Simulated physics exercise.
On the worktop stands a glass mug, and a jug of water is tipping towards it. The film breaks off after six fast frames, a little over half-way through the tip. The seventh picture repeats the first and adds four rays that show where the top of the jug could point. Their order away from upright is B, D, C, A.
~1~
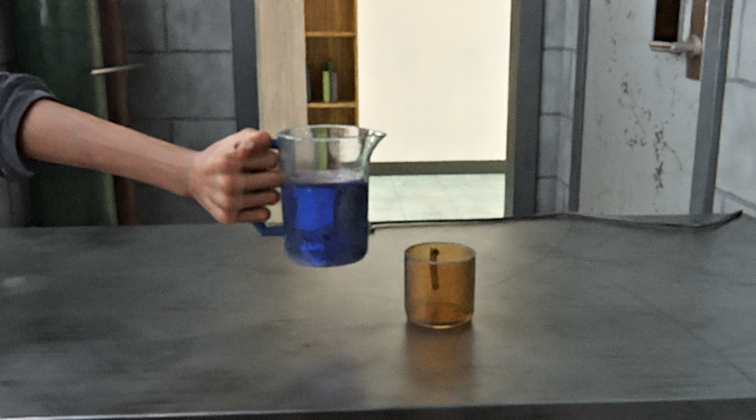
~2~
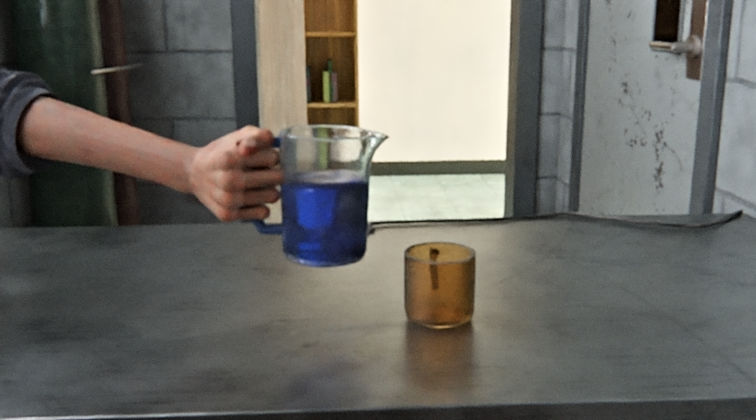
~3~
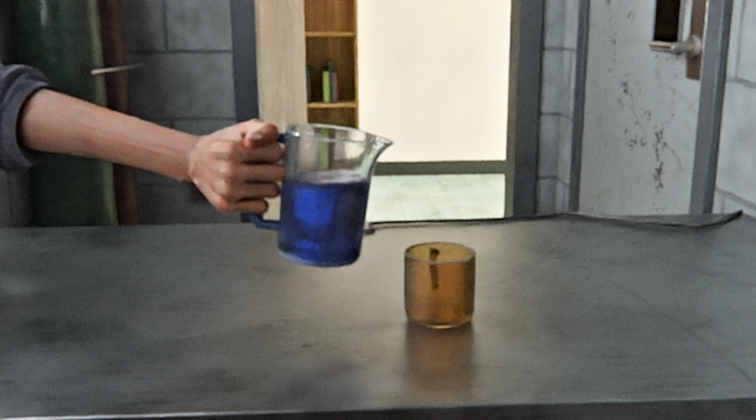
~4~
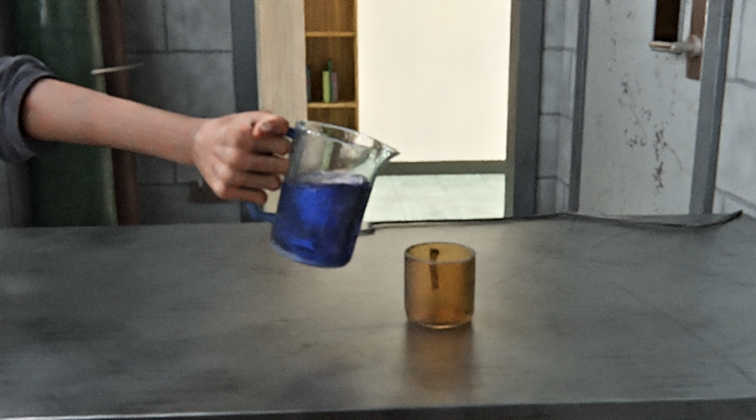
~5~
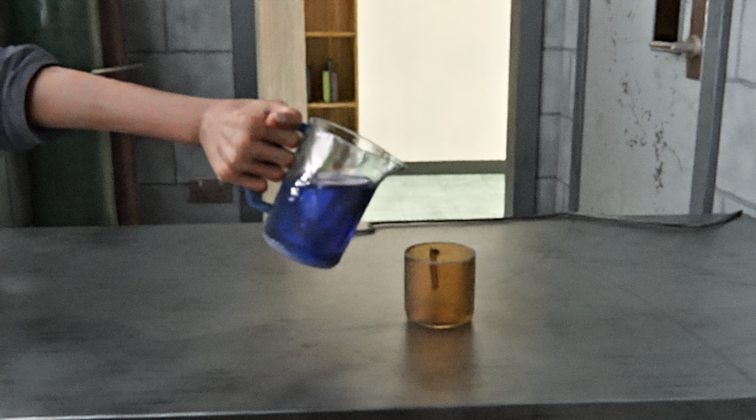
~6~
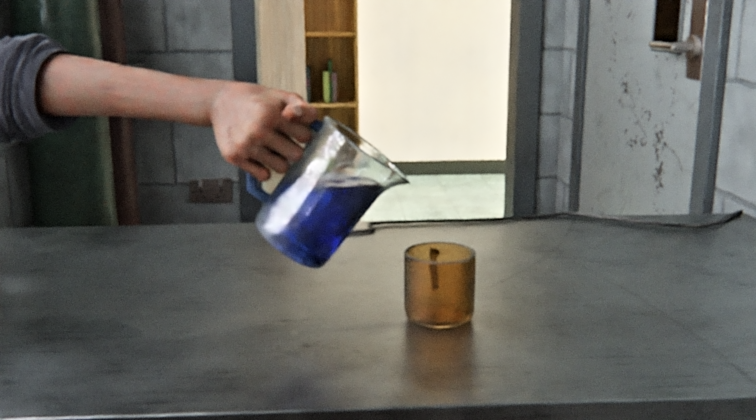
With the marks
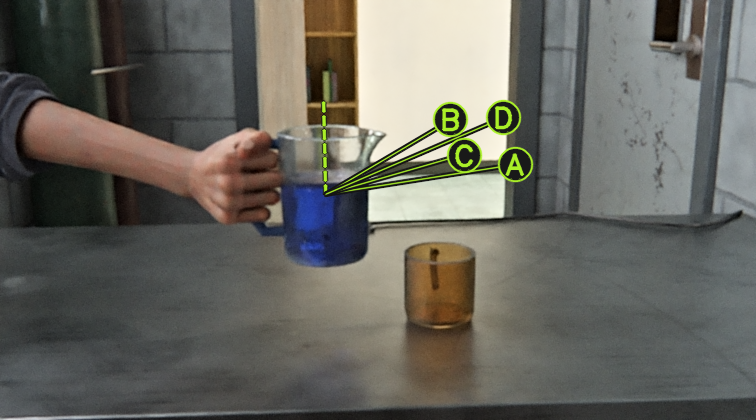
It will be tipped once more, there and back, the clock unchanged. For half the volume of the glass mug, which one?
D beats the others.
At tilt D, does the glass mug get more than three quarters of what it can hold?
No, it does not.
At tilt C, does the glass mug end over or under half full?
Over half.
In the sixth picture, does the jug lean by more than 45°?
No.
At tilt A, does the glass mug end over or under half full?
Over half.
On the marked copy, A at (498, 167); B at (435, 129); C at (448, 158); D at (488, 124).
With A, the glass mug ends with about 95 % of what it can hold; 6 % of the water is spilt.
With B, the glass mug ends with about 29 % of what it can hold.
With C, the glass mug ends with about 77 % of what it can hold.
With D, the glass mug ends with about 52 % of what it can hold.
